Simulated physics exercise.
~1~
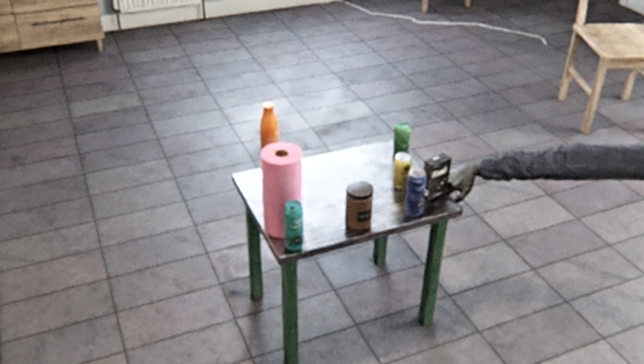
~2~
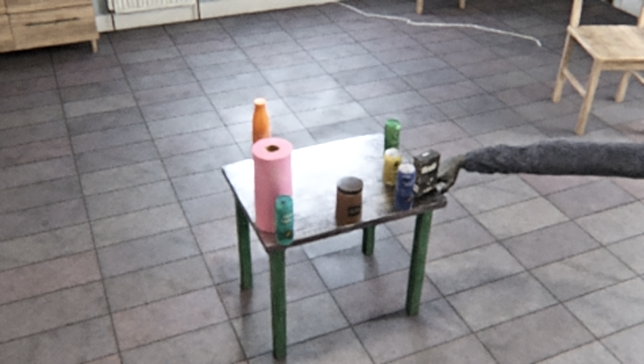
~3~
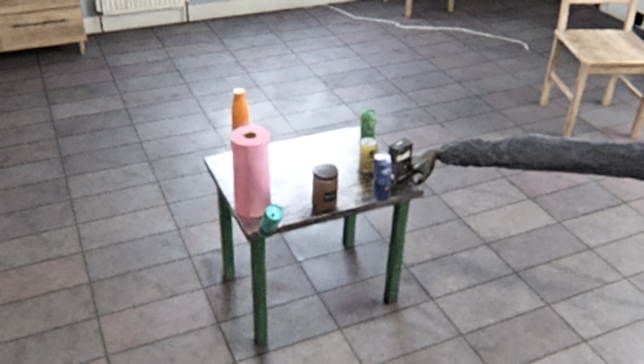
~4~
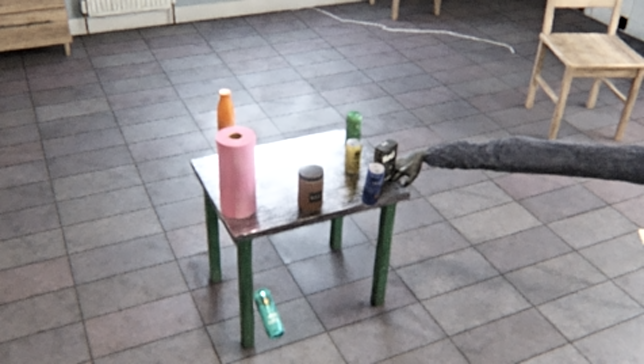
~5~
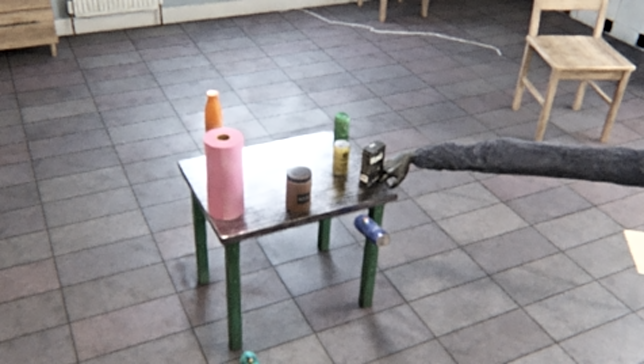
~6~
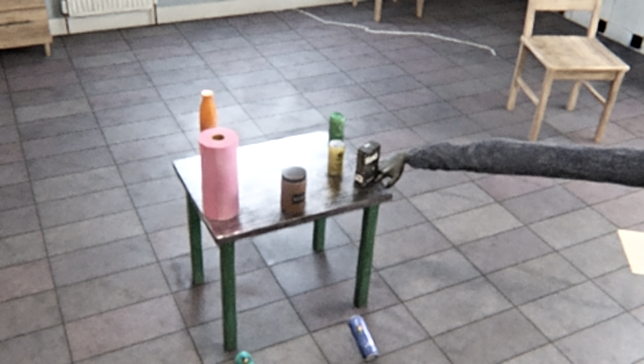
On a tiled floor, a small green-legged table shifts and a turquoise can, then a blue can, topple off, others staying upright.
